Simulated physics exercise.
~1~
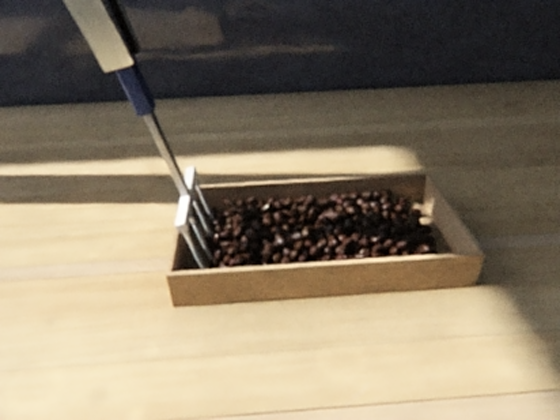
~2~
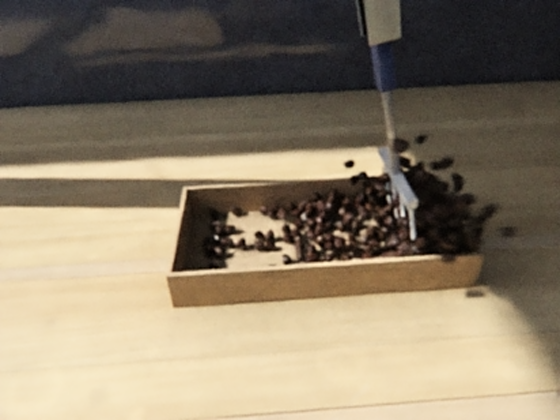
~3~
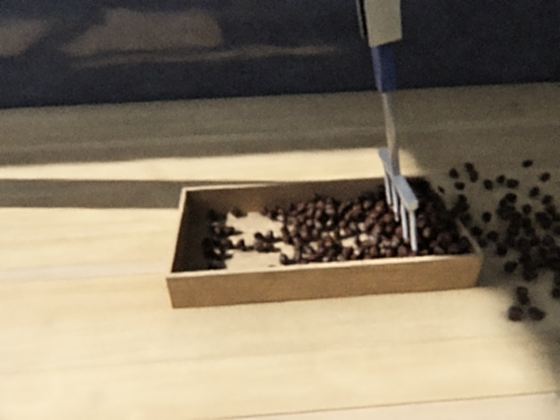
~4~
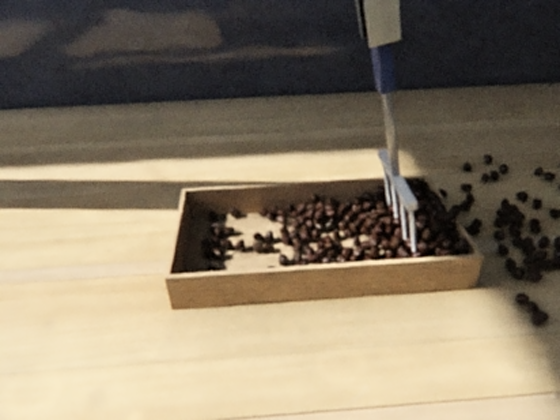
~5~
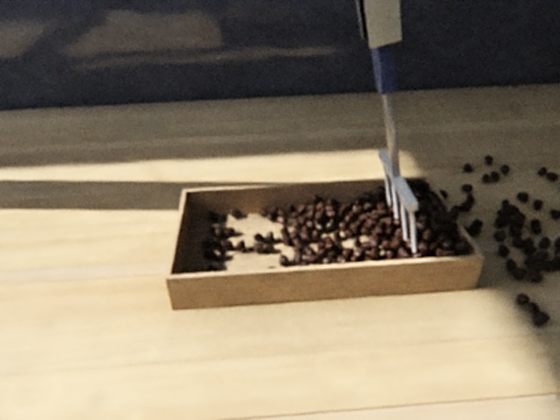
Dark beans flew over the right end of a shallow wooden tray as a robot's fork swept quickly through them from left to right, then stopped inside, leaving many scattered across the table and the rest mostly heaped around the prongs.
